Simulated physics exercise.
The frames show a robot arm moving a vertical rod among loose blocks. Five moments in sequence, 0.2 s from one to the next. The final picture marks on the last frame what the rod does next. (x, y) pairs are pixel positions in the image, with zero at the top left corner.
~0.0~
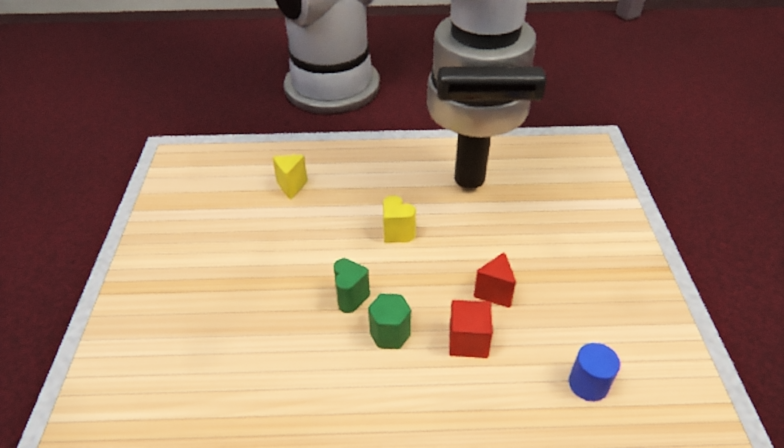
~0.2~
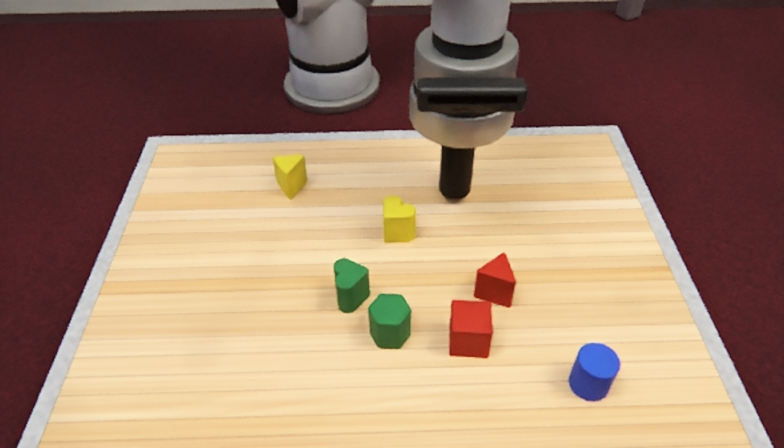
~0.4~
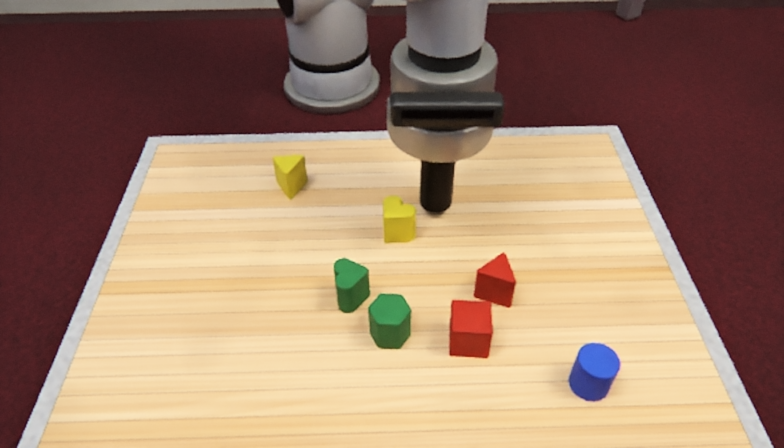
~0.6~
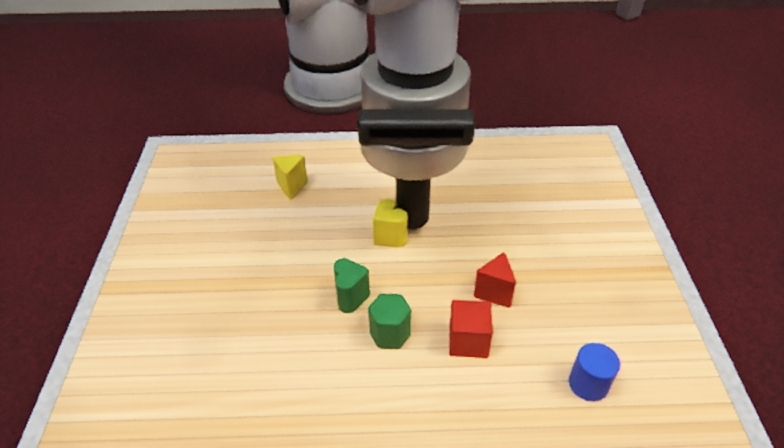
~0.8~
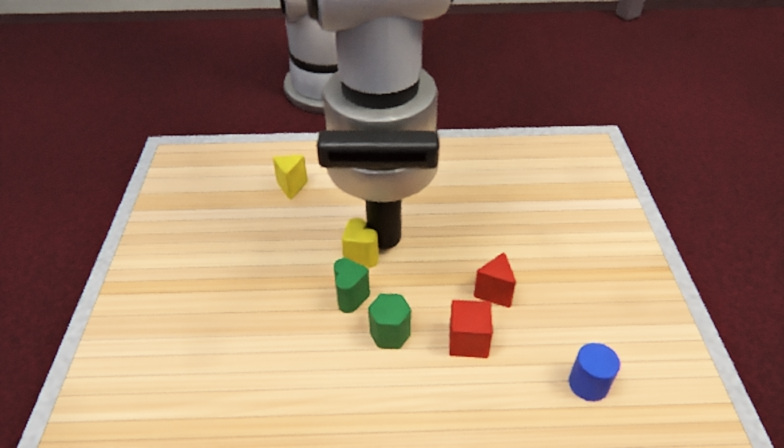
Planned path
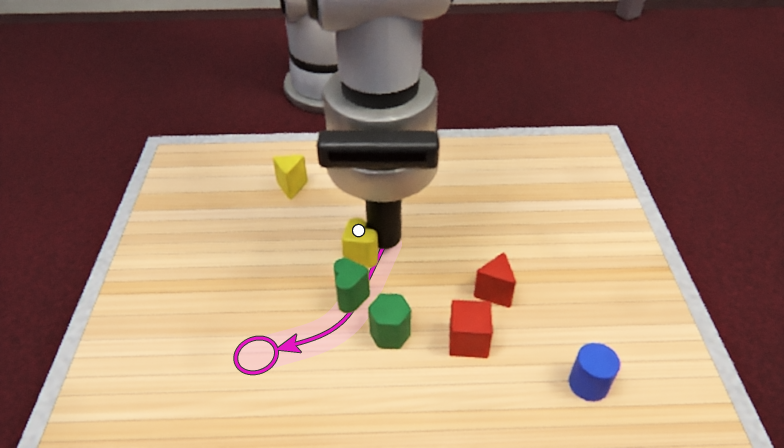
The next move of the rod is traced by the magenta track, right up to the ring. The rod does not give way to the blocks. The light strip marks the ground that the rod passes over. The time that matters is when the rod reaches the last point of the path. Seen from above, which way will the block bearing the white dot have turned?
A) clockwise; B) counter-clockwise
Correct choice: A.
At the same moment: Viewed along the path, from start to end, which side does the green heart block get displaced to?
It moves over to the right.
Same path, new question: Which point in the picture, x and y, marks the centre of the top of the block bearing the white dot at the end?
In the picture, that point is around (334, 250).
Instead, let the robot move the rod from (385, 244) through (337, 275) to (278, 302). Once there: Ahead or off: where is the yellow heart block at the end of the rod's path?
When the path is over, you would find the yellow heart block still in front of the rod.
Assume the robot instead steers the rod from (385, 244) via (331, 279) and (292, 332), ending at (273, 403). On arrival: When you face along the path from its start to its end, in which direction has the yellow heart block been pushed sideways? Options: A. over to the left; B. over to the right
Letter B.
Path on the board, from (385, 244) by way of (363, 289) and (324, 334) to (256, 355); the dot is on the yellow heart block.
The first path, step by step. One third of the way, rod at (362, 283); green heart block at (336, 284); yellow heart block at (334, 250), turned 60° clockwise.
Two thirds of the way, rod at (322, 328); green heart block at (284, 322), turned 45° clockwise; yellow heart block at (334, 250), turned 60° clockwise.
At the end, rod at (254, 348); green heart block at (215, 352); yellow heart block at (334, 250), turned 60° clockwise; green hexagonal block in place.
